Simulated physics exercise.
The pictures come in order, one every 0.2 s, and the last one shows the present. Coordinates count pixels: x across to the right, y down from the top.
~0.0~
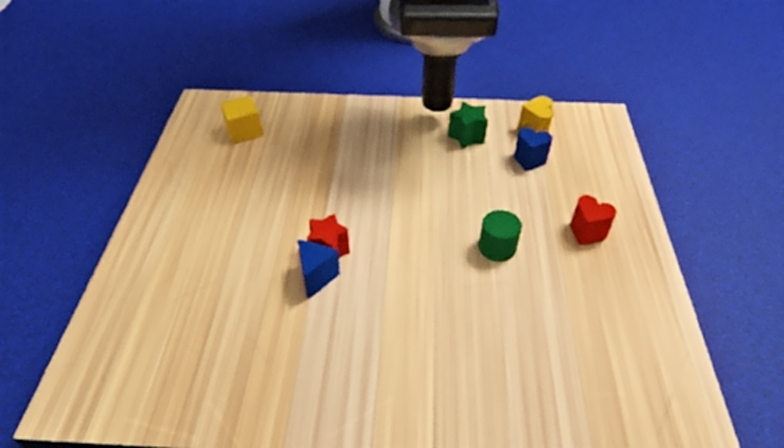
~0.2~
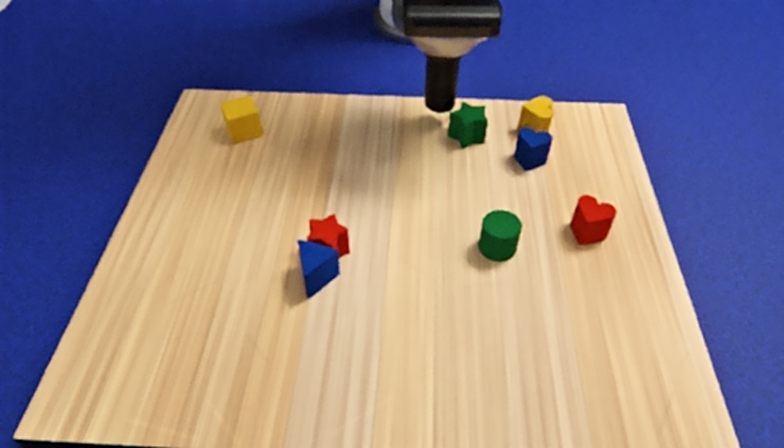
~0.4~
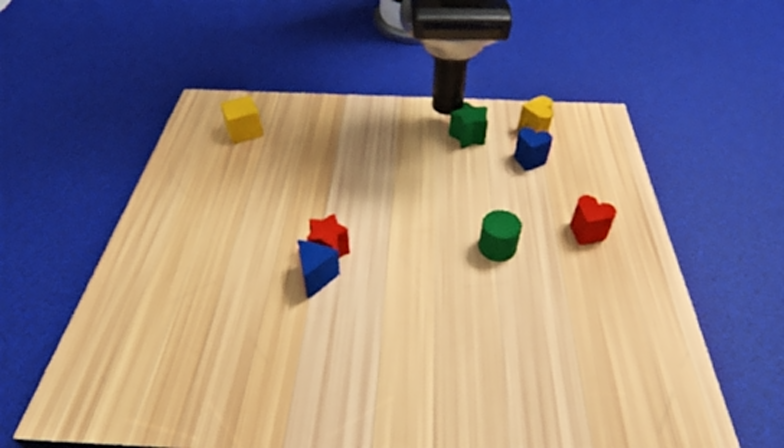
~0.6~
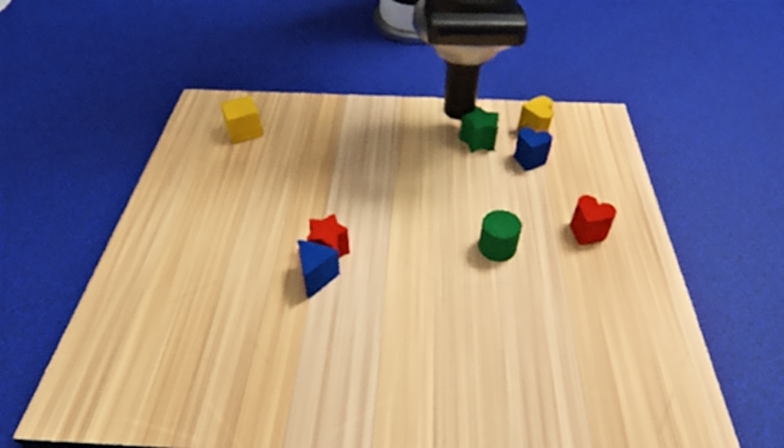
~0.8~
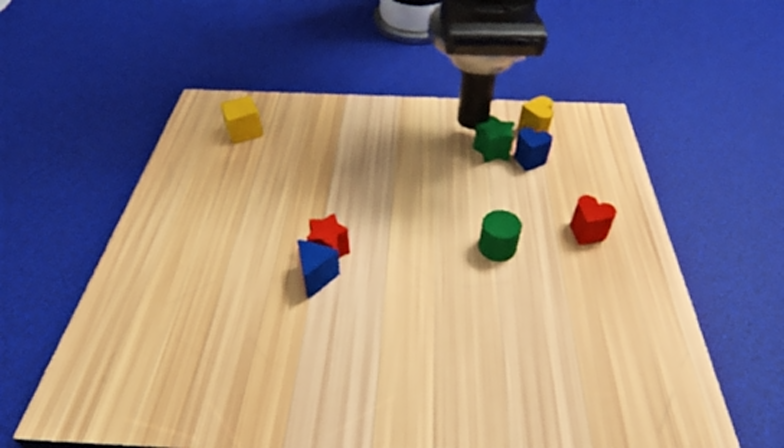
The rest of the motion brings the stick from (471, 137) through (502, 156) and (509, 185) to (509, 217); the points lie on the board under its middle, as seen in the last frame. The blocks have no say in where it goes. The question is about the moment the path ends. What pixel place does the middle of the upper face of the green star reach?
At pixel (548, 165).
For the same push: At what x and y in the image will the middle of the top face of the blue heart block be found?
Its top centre lands on (577, 157).
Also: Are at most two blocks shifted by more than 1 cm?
Final answer: Yes.
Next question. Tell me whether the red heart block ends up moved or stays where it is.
In the end it has not been moved.
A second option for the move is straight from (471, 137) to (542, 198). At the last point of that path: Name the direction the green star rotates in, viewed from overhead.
Top view: Counterclockwise.
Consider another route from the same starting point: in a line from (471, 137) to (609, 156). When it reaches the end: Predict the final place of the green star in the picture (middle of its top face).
About (553, 142).
The first path, step by step. One third of the way, stick at (506, 141); green star at (533, 147); blue heart block at (566, 151).
Two thirds of the way, stick at (513, 169); green star at (547, 163), turned 40° anticlockwise; blue heart block at (577, 157), turned 25° anticlockwise.
At the end, stick at (512, 200); green star at (548, 165), turned 50° anticlockwise; green cylinder unmoved; blue heart block at (577, 157), turned 25° anticlockwise; red heart block unmoved.
